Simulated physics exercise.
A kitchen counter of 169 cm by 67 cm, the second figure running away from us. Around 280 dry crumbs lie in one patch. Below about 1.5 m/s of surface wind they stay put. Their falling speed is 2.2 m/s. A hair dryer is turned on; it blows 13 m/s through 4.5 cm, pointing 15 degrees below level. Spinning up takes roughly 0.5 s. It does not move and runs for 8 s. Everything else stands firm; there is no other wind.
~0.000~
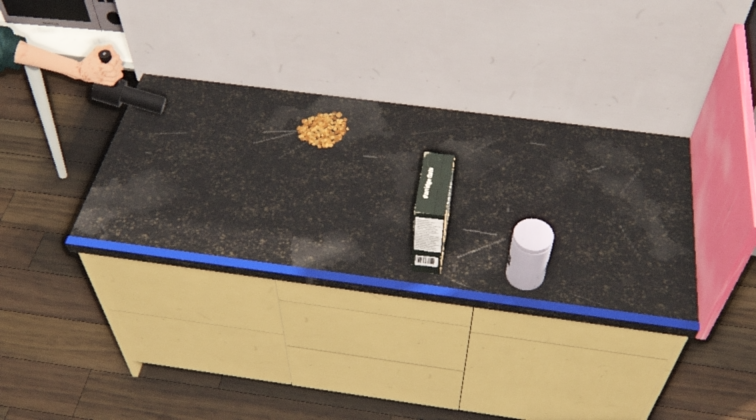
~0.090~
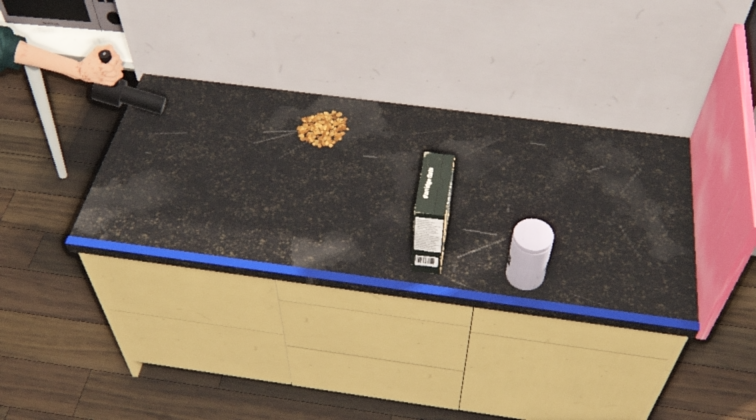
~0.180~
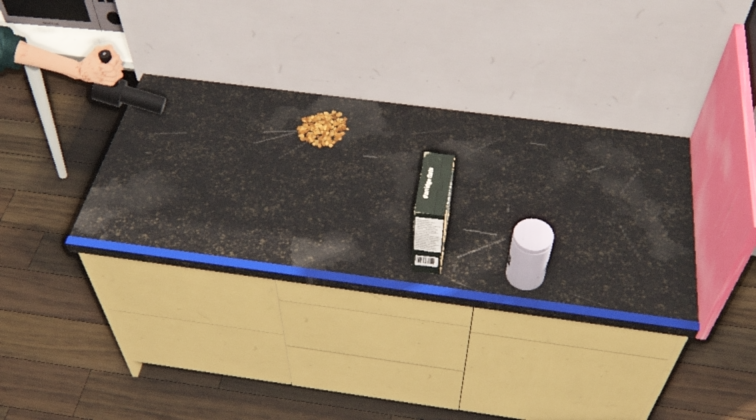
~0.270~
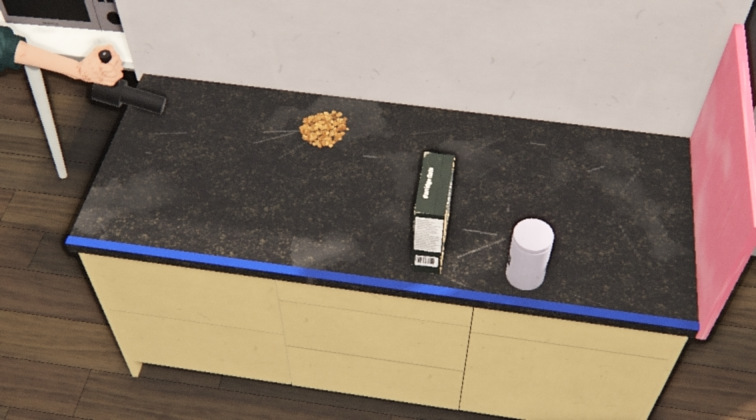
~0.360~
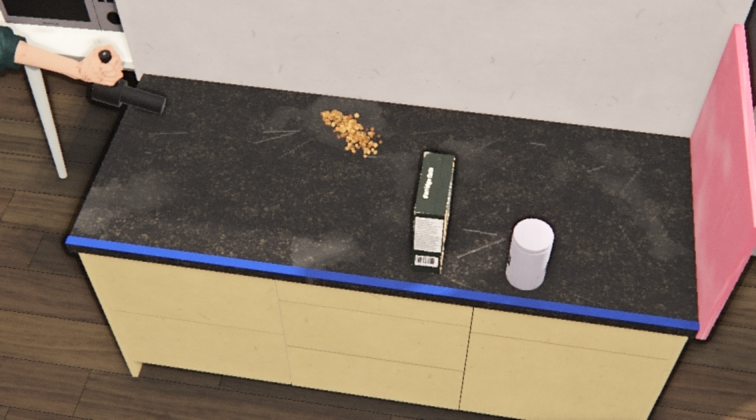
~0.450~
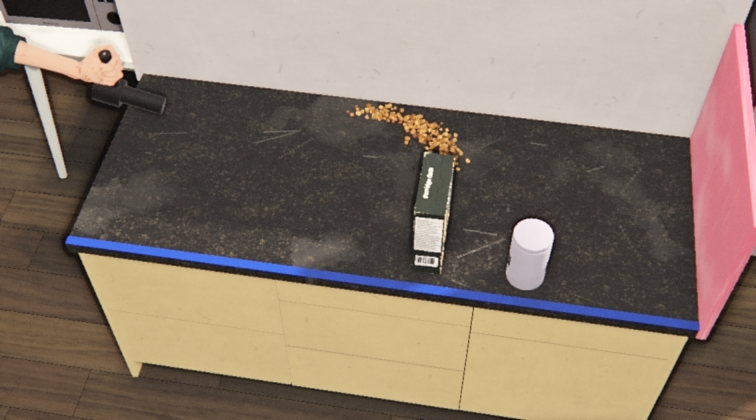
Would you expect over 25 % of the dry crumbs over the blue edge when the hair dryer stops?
More than a quarter over the blue edge: No.
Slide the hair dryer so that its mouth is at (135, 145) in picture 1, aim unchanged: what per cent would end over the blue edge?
In that case some 0 per cent.
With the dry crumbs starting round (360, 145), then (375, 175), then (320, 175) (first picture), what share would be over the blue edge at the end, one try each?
In that order: 4 %, 40 %, 60 %.
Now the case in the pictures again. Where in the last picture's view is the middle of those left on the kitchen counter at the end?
At about (685, 155).
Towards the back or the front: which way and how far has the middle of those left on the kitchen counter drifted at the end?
Towards the back, some 5 cm.
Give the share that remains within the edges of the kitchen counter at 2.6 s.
About 100 %.
After 1.6 s, 0 % are over the blue edge; the middle of those still in play is near (684, 148); 38 % have settled or left.
After 2.6 s, 0 % are over the blue edge; the middle of those still in play is near (683, 149); 40 % have settled or left.
After 4.4 s, 0 % are over the blue edge; the middle of those still in play is near (685, 154); 47 % have settled or left.
After 8.0 s, at the end, 0 % are over the blue edge; the middle of those still in play is near (685, 155).
